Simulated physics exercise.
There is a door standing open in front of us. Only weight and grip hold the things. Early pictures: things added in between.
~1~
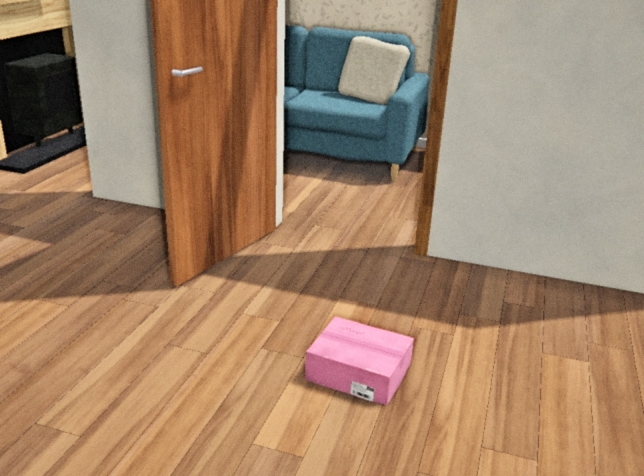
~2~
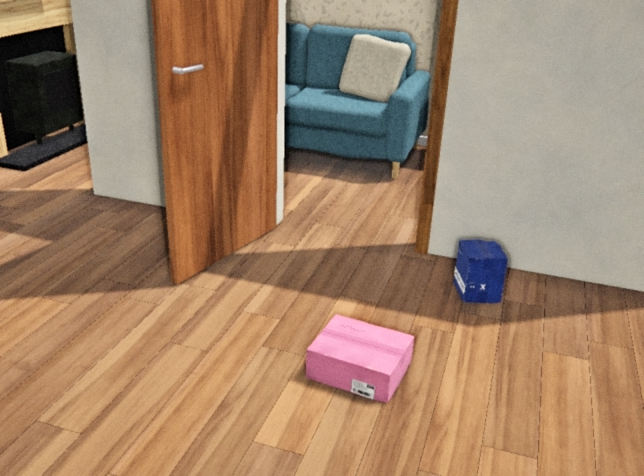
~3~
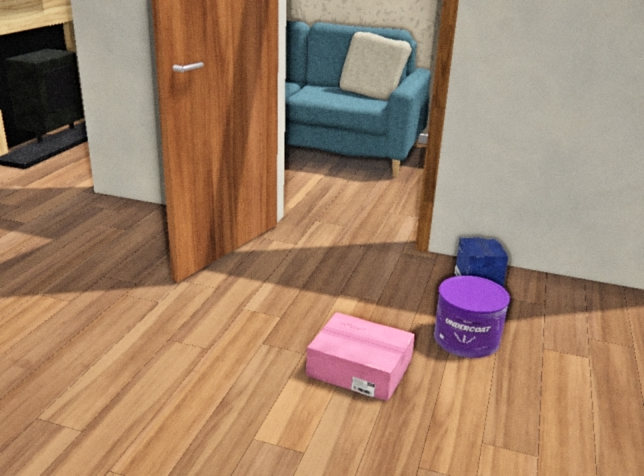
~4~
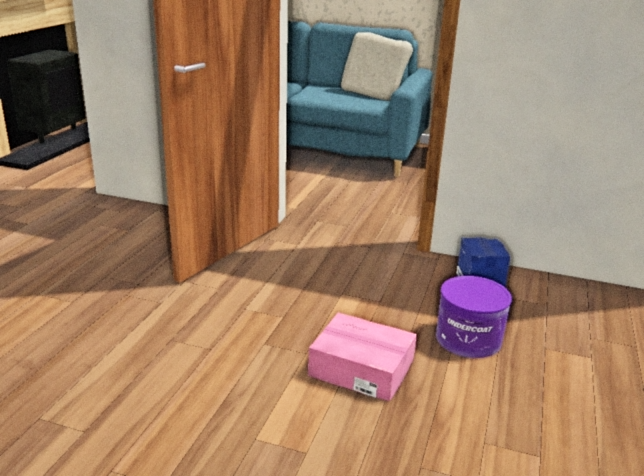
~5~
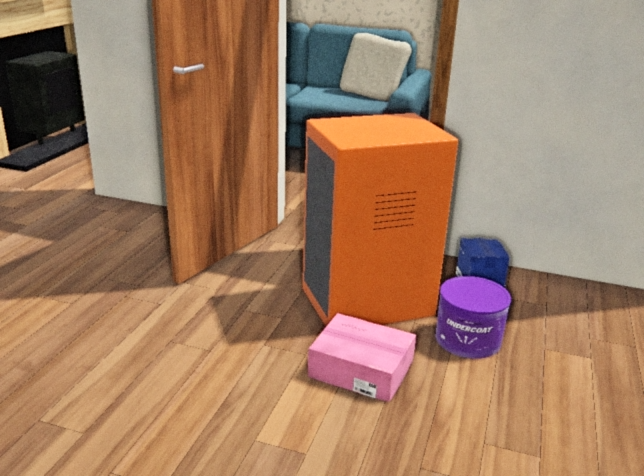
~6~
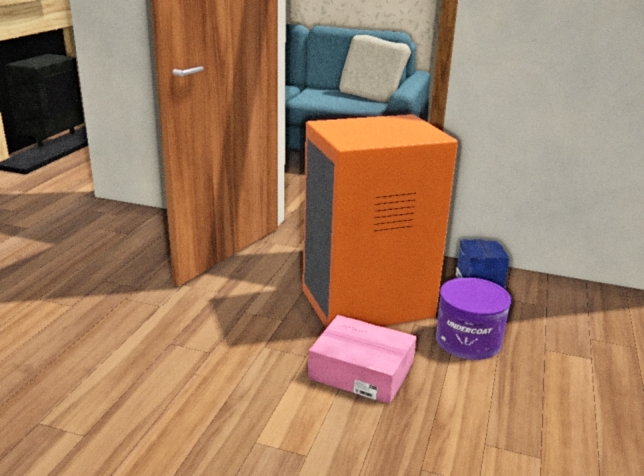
Nothing is seen travelling across the wooden floor of this room, viewed from slightly above, though new objects appear one after another around a pink box near the centre. A wooden door stands open at left before a teal sofa with a cream cushion. A blue parcel appears by the right wall, then a purple pail before it, then a large orange appliance behind the box, while the view stays practically still.
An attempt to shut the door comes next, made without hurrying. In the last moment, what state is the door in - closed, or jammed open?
The attempt is thwarted.
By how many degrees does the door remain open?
The door ends up some 60° open.
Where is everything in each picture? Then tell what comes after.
The first frame shows door wide open and still.
The second frame shows door wide open and still; pink box (360, 357); blue parcel (480, 271).
The third frame shows door wide open and still; purple pail (470, 316); pink box (361, 355).
The fourth frame shows door wide open and still; blue parcel (482, 269); purple pail (472, 316).
The fifth frame shows door wide open and still; pink box (362, 356); blue parcel (481, 269).
The sixth frame shows door wide open and still; orange appliance (373, 223); purple pail (472, 318).
Then, 0.60 s later than the last frame, open by 92°.
Then, 0.90 s later than the last frame, open by 81°.
Then, 1.30 s later than the last frame, open by 65°.
When it is over, open by 59°; all 4 as before. End places, in pixels of the last picture, orange appliance near (373, 223).
